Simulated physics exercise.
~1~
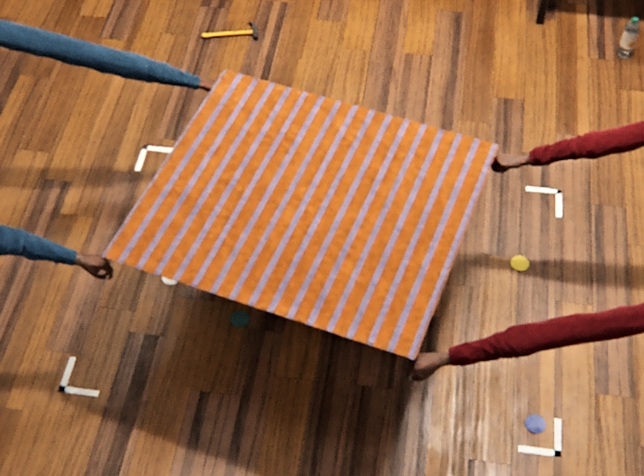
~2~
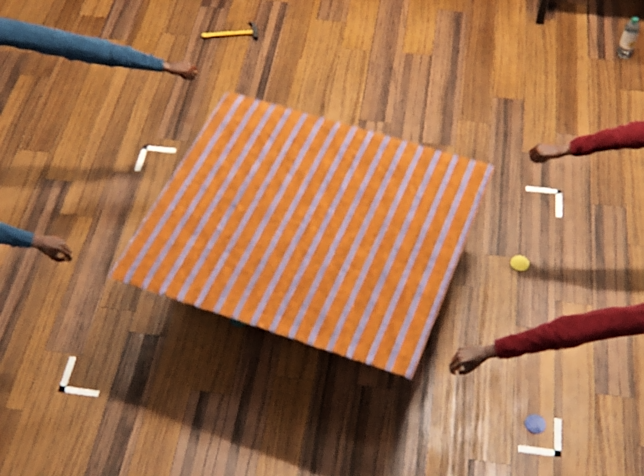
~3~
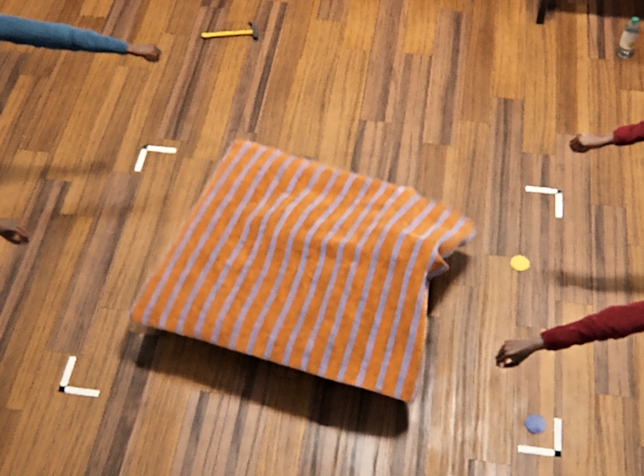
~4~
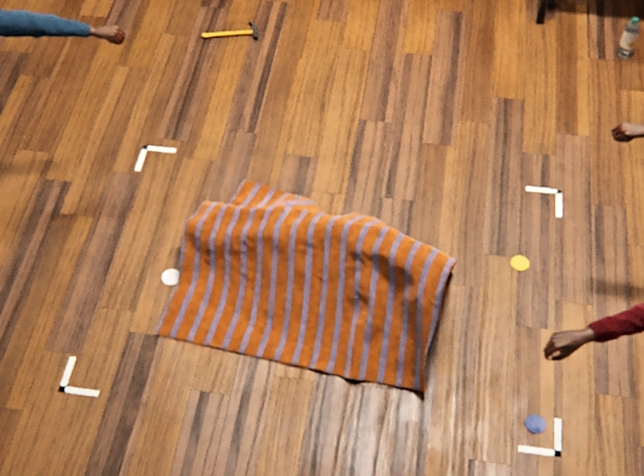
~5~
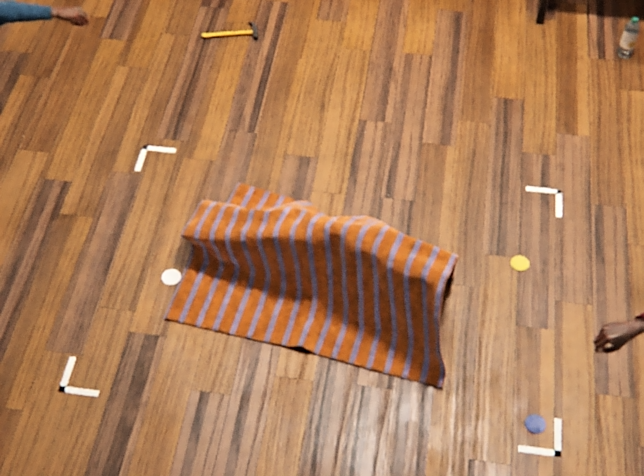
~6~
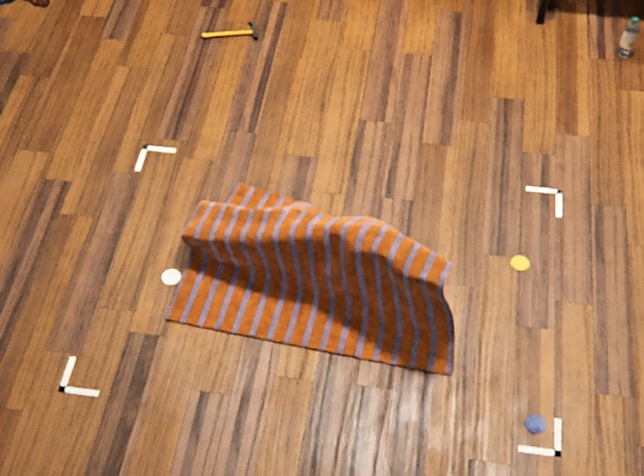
An orange dust sheet with lavender stripes is stretched flat above a wooden workshop floor, seen from high above, held by two blue-sleeved arms on the left and two red-sleeved arms on the right. White corner marks surround the area, with a yellow lid and blue saucer at right, a white lid at left, a teal disc partly visible beneath, and a hammer above. The hands let go and draw away as the sheet sinks and buckles. It settles in a raised, rumpled ridge, hiding the teal disc while both lids and the saucer remain uncovered.
